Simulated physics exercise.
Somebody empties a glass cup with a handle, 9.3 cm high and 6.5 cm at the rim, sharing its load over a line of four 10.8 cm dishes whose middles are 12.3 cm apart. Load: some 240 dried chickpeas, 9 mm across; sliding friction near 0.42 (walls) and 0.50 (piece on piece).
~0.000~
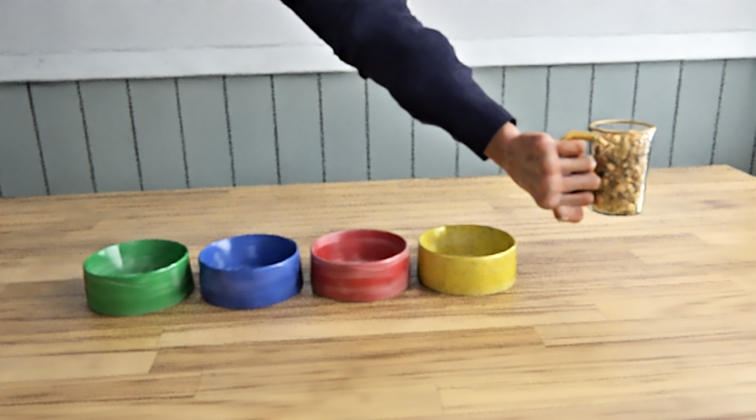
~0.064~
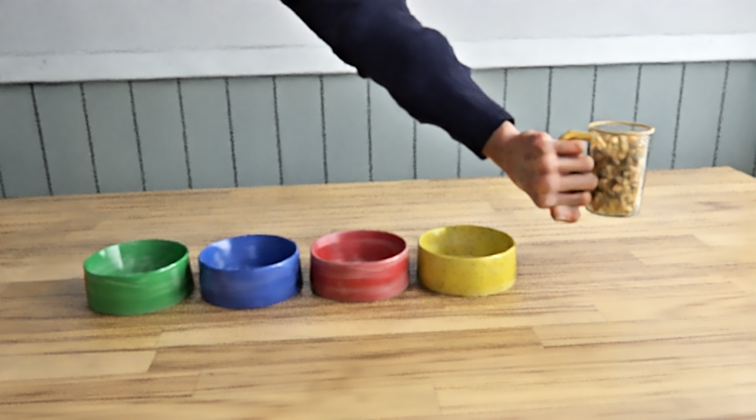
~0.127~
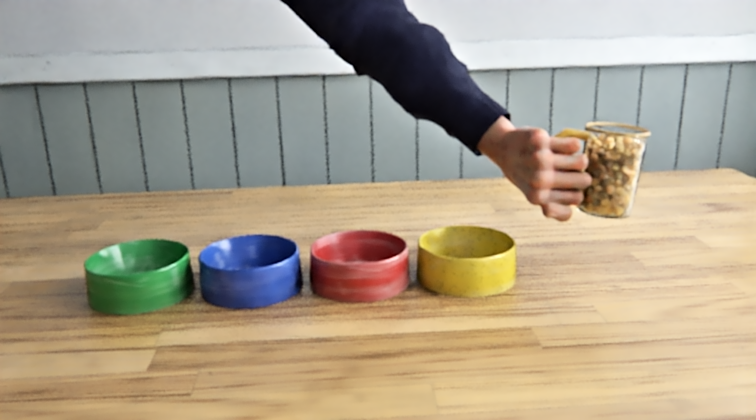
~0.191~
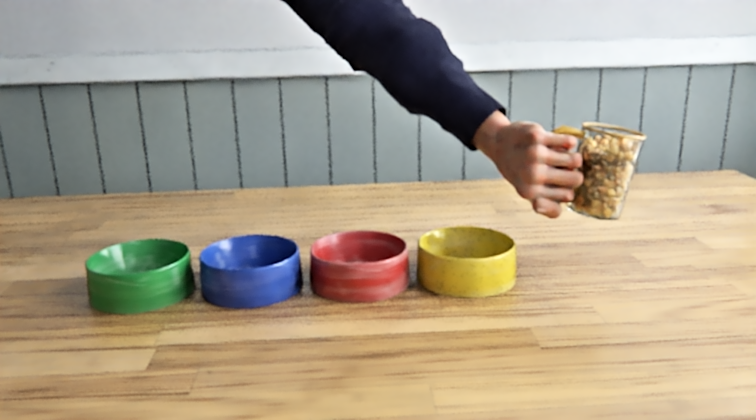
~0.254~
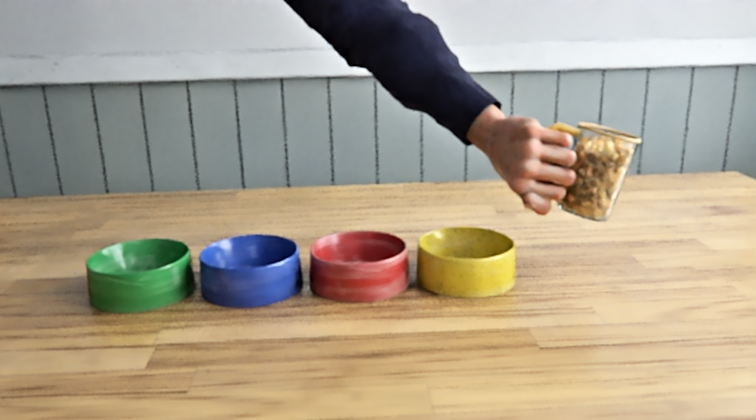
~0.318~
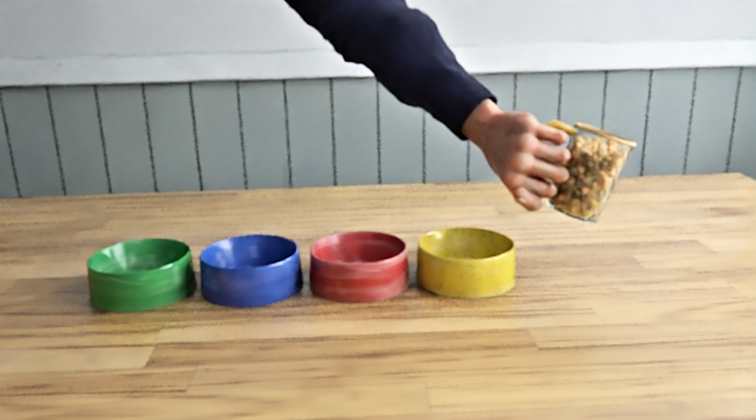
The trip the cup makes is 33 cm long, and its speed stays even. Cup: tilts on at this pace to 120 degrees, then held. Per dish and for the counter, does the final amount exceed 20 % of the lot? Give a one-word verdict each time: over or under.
Verdicts: Red under, blue under, green under, yellow over, counter under.
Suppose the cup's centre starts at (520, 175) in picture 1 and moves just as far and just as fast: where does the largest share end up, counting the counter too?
Biggest portion: Red.
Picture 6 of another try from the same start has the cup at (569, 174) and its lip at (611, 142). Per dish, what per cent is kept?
The red dish keeps 100, the blue dish 0, the green dish 0 and the yellow dish 0.
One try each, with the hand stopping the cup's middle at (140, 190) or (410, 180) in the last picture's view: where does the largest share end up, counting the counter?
I'd expect yellow to win the first try and yellow the second.
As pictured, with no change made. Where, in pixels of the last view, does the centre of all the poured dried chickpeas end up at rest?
Somewhere around (465, 263) in the final frame.
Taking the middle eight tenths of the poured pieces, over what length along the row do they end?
It spans about 7 centimetres along the dishes.
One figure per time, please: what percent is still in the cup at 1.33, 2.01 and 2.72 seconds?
In order, near 95 %, 0 % and 0 %.
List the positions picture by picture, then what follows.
In the first frame, cup at (618, 168), tilt 0 degrees, lip at (651, 126), moved 0.0 cm; middle of the pieces at (620, 170); yellow dish at (467, 240); red dish at (359, 246); blue dish at (249, 252); green dish at (137, 257).
In the second frame, cup at (616, 169), tilt 1 degrees, lip at (649, 128), moved 0.2 cm; middle of the pieces at (618, 172).
In the third frame, cup at (610, 170), tilt 5 degrees, lip at (646, 131), moved 0.9 cm; middle of the pieces at (612, 173).
In the fourth frame, cup at (603, 172), tilt 10 degrees, lip at (642, 135), moved 1.8 cm; middle of the pieces at (605, 174).
In the fifth frame, cup at (595, 173), tilt 15 degrees, lip at (637, 139), moved 2.6 cm; middle of the pieces at (597, 176).
In the sixth frame, cup at (588, 174), tilt 20 degrees, lip at (631, 143), moved 3.5 cm; middle of the pieces at (589, 177); yellow dish at (466, 243); red dish at (359, 247); blue dish at (250, 251); green dish at (140, 255). The cup turns about 75 degrees a second and travels 14 cm a second.
After 1.33 s, tilt 96 degrees; cup holds 95 %.
After 2.01 s, tilt 120 degrees; cup holds 0 %, yellow 95 %.
After 2.72 s, tilt 120 degrees; cup holds 0 %, yellow 95 %.
By 3.0 s all is still; red 0 %, blue 0 %, green 0 %, yellow 95 %, counter 5 %.
